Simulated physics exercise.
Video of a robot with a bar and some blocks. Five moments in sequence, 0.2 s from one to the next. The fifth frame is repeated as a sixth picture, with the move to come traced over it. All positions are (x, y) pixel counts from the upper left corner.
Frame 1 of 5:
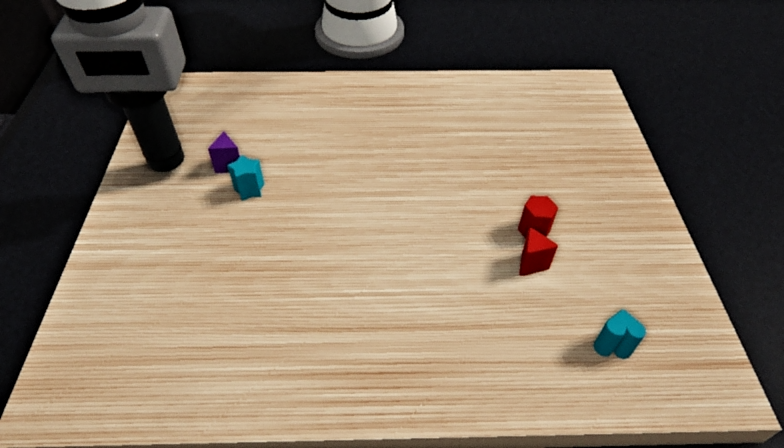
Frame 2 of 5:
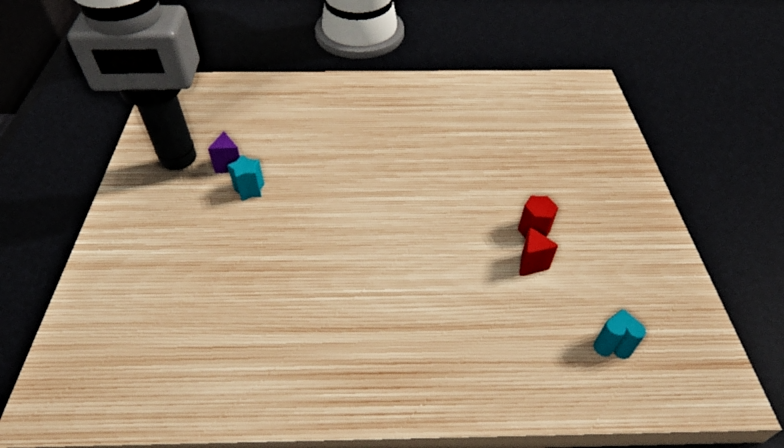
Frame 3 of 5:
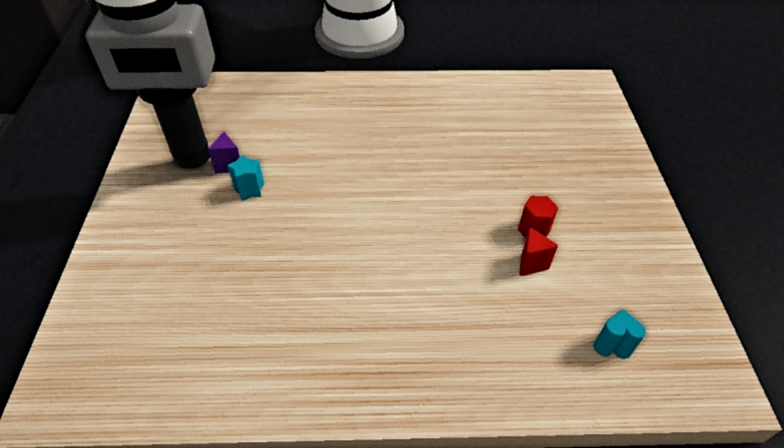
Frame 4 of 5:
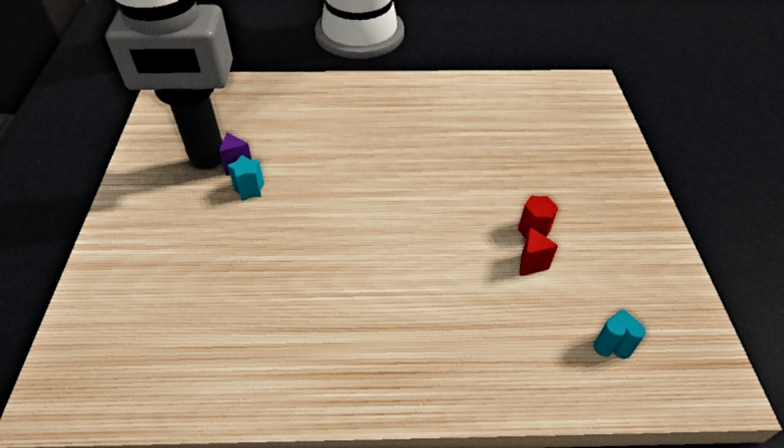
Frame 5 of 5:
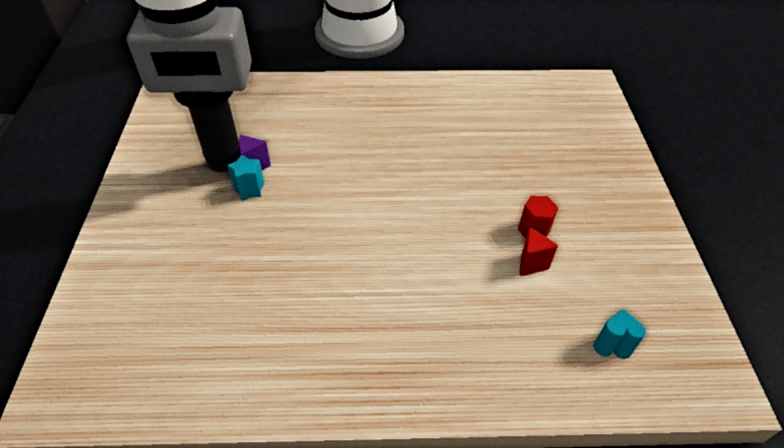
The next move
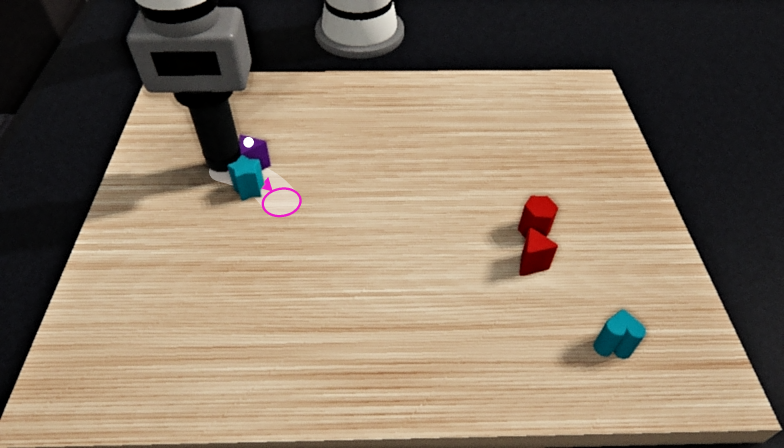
The footage shows a black bar held by a gray robot arm sliding right across a wooden board toward a purple triangle and a turquoise star, then pushing the triangle rightward behind the star while the other blocks stay still.
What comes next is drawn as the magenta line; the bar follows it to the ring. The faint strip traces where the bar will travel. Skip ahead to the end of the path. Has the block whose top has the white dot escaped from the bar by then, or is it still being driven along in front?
It is no longer ahead.
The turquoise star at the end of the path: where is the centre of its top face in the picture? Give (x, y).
At (267, 201).
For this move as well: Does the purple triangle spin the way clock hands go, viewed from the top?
No.
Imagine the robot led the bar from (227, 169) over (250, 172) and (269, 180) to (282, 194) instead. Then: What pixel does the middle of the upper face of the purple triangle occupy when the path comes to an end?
It is going to be at (291, 146).
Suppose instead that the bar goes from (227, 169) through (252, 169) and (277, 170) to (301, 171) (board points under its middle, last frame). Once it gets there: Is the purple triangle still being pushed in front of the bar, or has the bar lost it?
I expect it to be in front.
Path on the board, from (227, 169) over (250, 176) and (268, 187) to (282, 202); the dot is on the purple triangle.
The first path, step by step. Halfway along, bar at (258, 172); turquoise star at (257, 178), turned 40° clockwise; purple triangle at (280, 146), turned 30° anticlockwise.
At the end, bar at (280, 193); turquoise star at (267, 201), turned 60° clockwise; purple triangle at (282, 147), turned 35° anticlockwise.
